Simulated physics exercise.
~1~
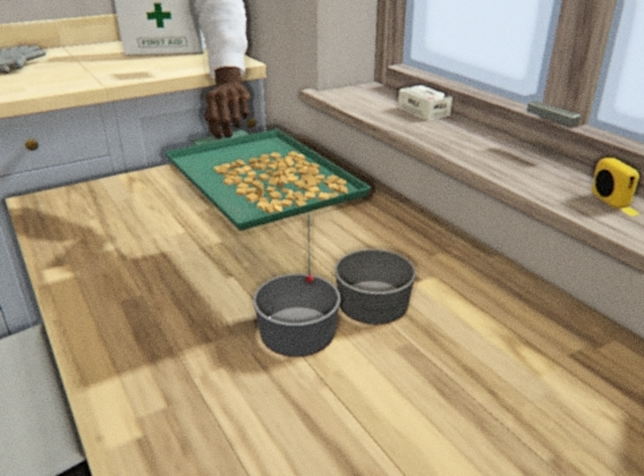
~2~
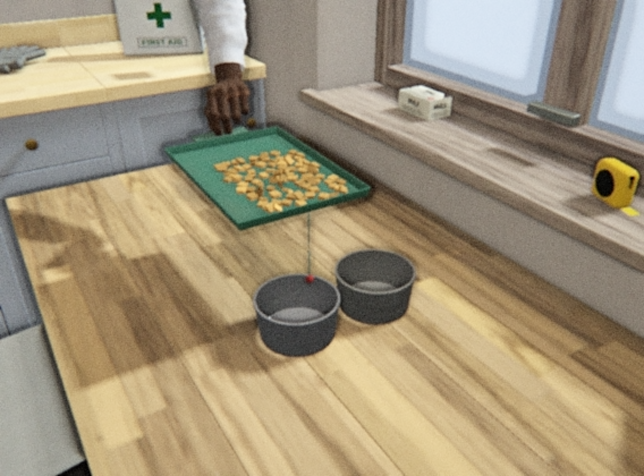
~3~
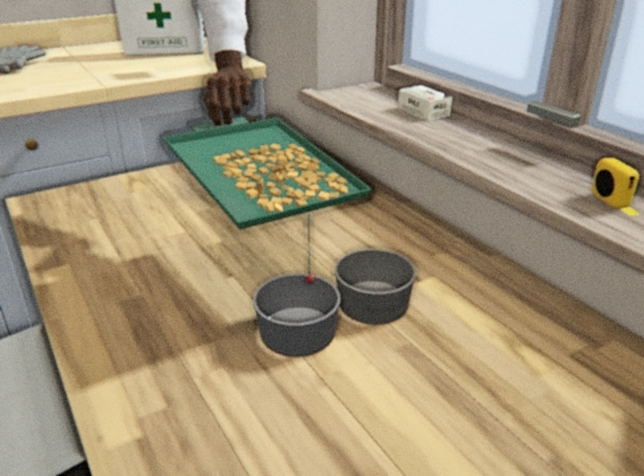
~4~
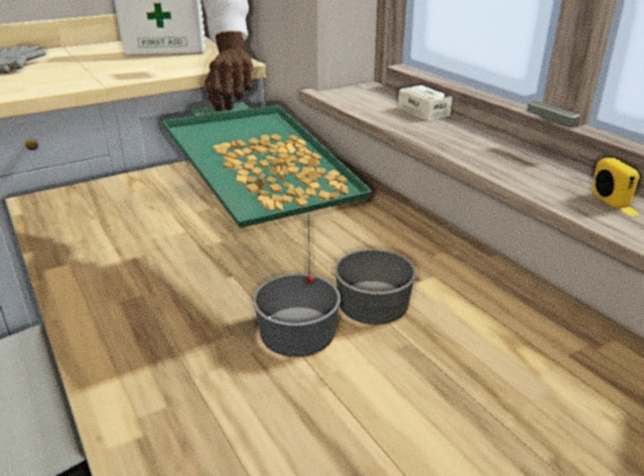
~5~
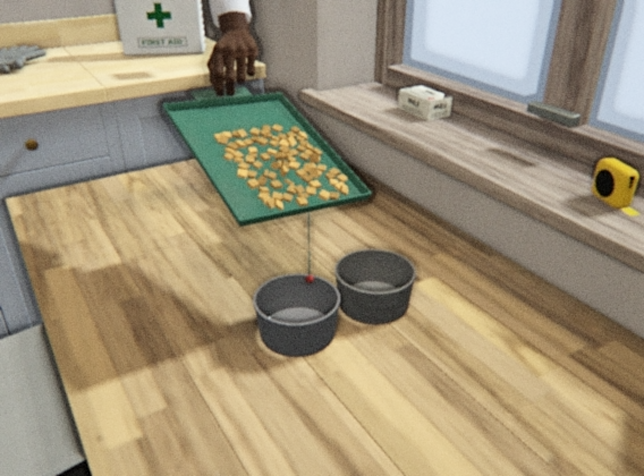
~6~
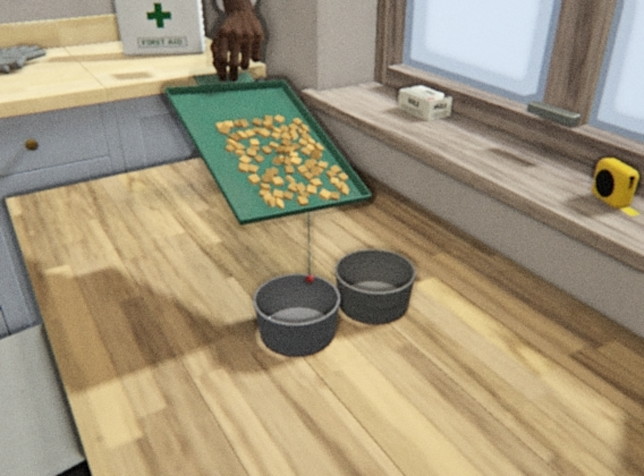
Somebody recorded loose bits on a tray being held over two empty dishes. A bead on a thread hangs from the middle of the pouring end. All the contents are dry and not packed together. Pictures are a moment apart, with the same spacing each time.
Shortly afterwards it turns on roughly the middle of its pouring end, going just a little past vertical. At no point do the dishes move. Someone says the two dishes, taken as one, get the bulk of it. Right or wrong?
Right, they get more than half.
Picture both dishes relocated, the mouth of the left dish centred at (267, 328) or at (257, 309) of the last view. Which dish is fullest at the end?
First try, the rightmost dish; second try, the rightmost dish.
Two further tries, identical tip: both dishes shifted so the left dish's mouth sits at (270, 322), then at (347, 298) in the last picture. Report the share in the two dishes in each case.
Close to 80 in a hundred, then close to 60 in a hundred.
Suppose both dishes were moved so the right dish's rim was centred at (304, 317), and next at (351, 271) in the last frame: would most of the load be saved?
Well, a minority share the first time and a majority share the next.
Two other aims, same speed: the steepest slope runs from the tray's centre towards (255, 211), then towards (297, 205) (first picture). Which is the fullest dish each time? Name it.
The first try goes to the one on the left and the second to the one on the left.
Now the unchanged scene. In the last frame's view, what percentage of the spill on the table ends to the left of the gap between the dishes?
Close to 20 in a hundred.
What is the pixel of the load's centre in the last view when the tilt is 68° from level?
The load's middle is around (336, 196).
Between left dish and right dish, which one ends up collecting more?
Observation: The one at right.
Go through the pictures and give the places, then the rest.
The first frame shows corners of the pouring end near (239, 222) and (367, 187), level; middle of the load near (280, 181), cereal squares; left dish near (319, 335); right dish near (398, 303); bead on its thread near (309, 279).
The second frame shows corners of the pouring end near (239, 221) and (367, 187), level; middle of the load near (280, 180).
The third frame shows corners of the pouring end near (240, 221) and (368, 188), tipped barely, lowest at the right corner; middle of the load near (280, 176).
The fourth frame shows corners of the pouring end near (240, 219) and (368, 190), tipped a little, lowest at the right corner; middle of the load near (280, 171).
The fifth frame shows corners of the pouring end near (241, 219) and (369, 192), tipped clearly, lowest at the right corner; middle of the load near (281, 165).
The sixth frame shows corners of the pouring end near (242, 218) and (369, 194), tipped clearly, lowest at the right corner; middle of the load near (282, 160), only a few on the move; left dish near (319, 335); right dish near (398, 303).
Shortly afterwards, tray tipped steeply; the bulk on the tray; only a few in the right dish; a little in the air.
Next, tray tipped past a quarter turn; a little on the tray; only a few in the left dish; near a third in the right dish; a little outside both; near a third in the air.
Some moments later, tray tipped past a quarter turn; near a quarter in the left dish; near two thirds in the right dish; near a quarter outside both.
In the end, tray tipped past a quarter turn; near a quarter in the left dish; near two thirds in the right dish; near a quarter outside both.
